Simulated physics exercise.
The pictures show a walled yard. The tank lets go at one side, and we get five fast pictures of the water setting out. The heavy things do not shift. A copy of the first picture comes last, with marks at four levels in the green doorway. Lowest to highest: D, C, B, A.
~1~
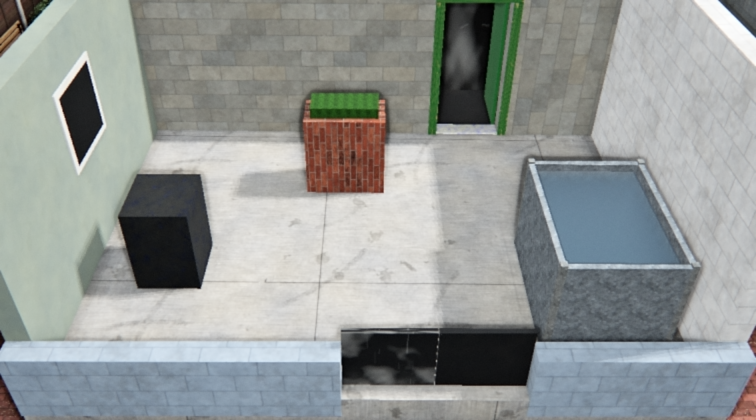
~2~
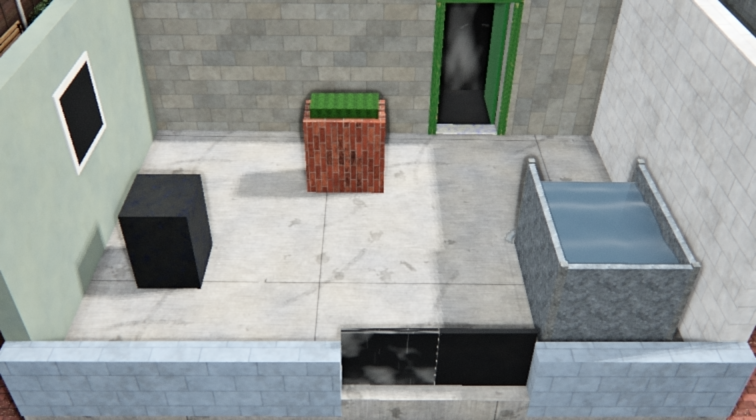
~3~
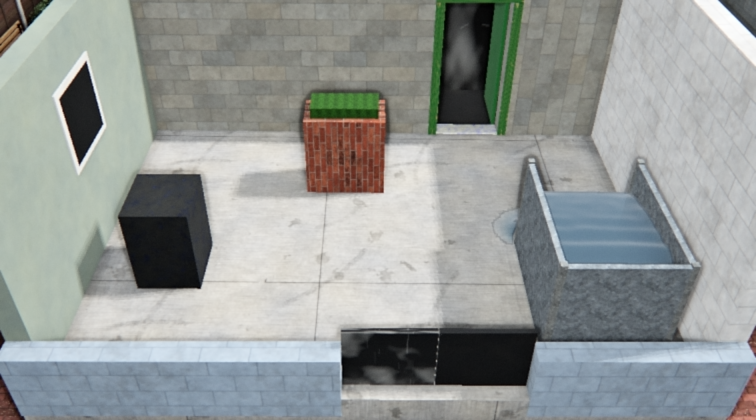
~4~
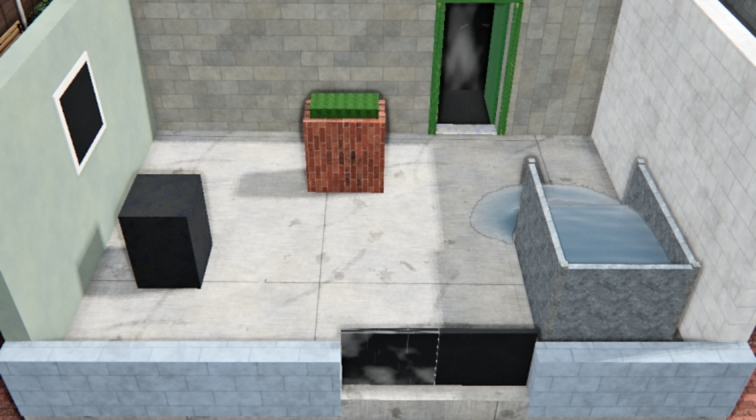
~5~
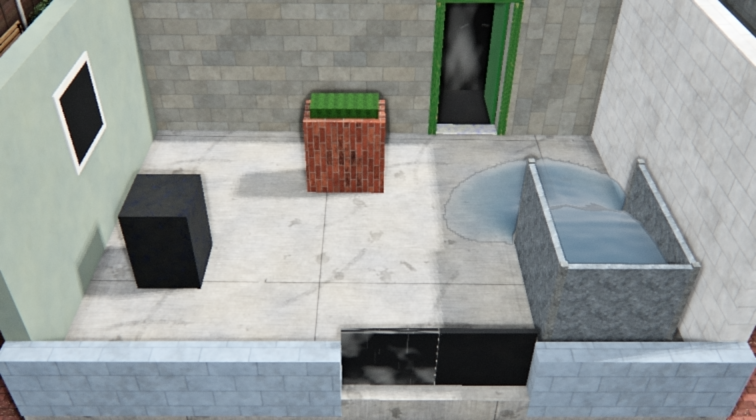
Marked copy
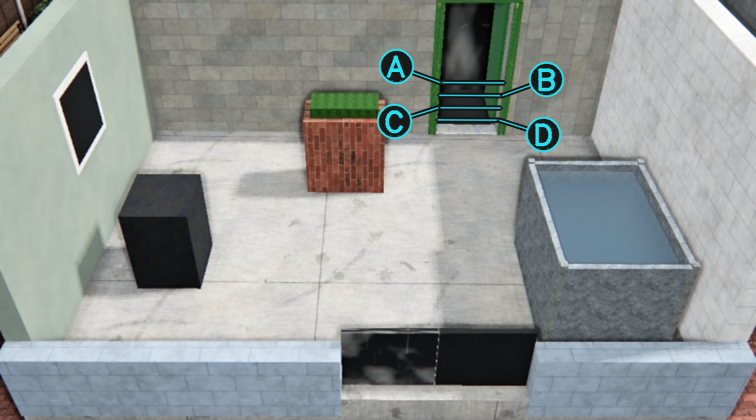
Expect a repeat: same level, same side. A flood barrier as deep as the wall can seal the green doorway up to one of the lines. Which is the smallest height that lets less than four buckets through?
Go for C.
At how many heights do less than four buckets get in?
Three of the four.
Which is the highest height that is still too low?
It is D.
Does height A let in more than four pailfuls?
No, not at all.
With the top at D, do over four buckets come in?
Yes, that goes wrong.
In cyan, A at (472, 82); B at (470, 95); C at (469, 107); D at (468, 120); from the bottom up D, C, B, A.
If A is chosen, nothing gets over.
If B is chosen, nothing gets over.
If C is chosen, a splash gets over, under a bucket.
If D is chosen, about 10 bucketfuls get in.
